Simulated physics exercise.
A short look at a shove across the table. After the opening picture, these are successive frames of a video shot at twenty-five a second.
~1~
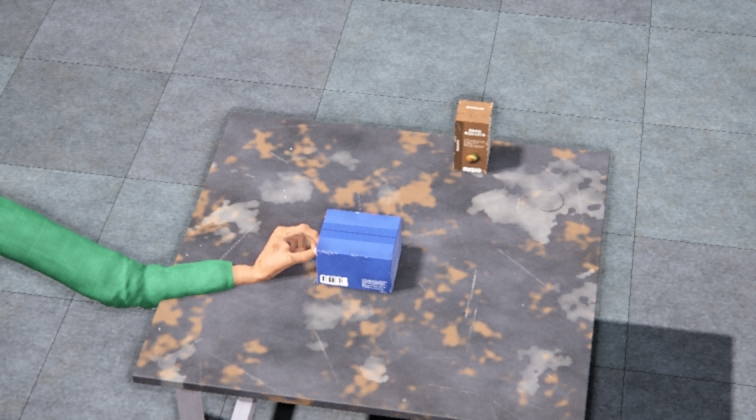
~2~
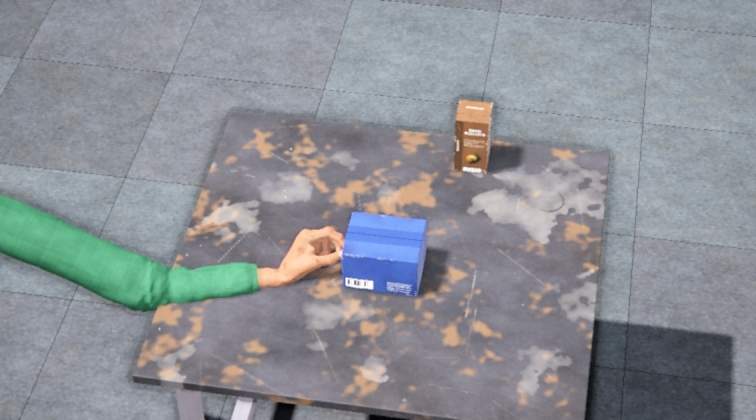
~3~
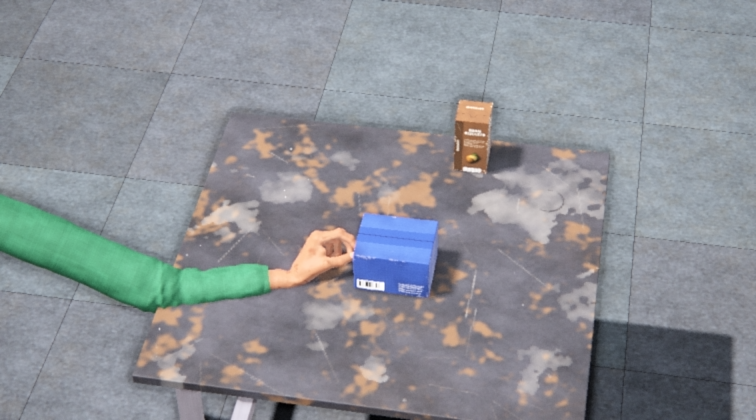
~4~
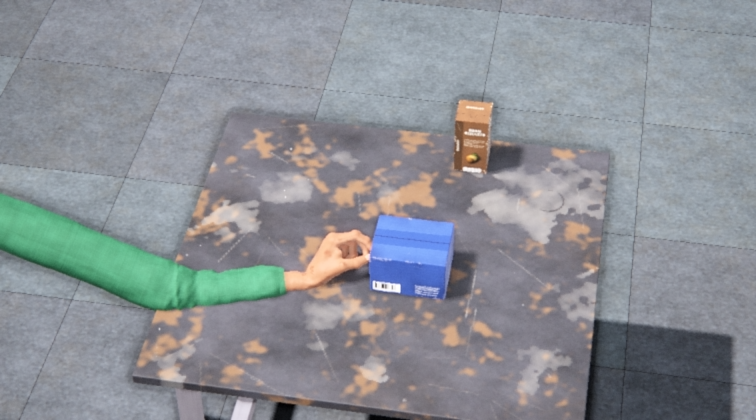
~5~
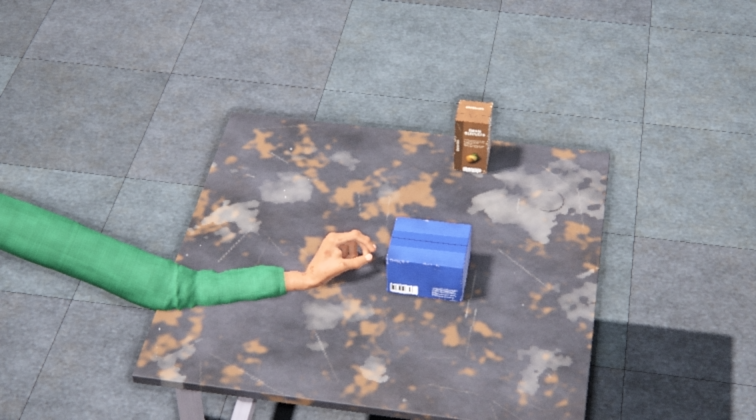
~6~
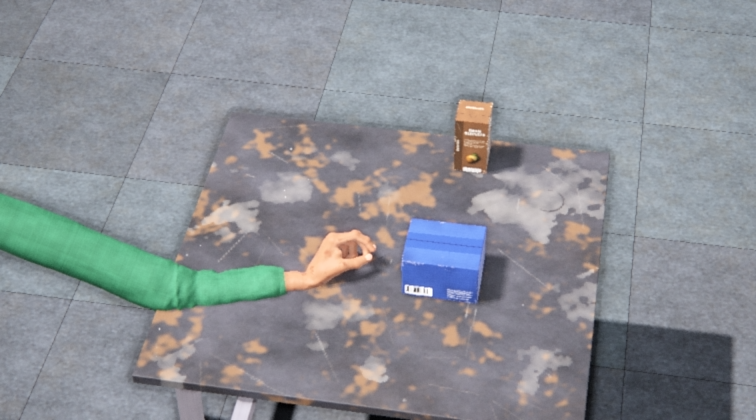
On a mottled stone-look table, a green-sleeved hand pushes a blue box right, then stays still as the box slides farther.
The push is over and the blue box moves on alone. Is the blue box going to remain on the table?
The blue box remains on top.
Then, 0.10 s on from there, blue box shifted about its own width near (472, 264).
Then, 0.20 s on from there, blue box shifted about its own width near (485, 266).
In the end, moved from the start, blue box. At the end, from the last picture's camera, blue box near (487, 266).
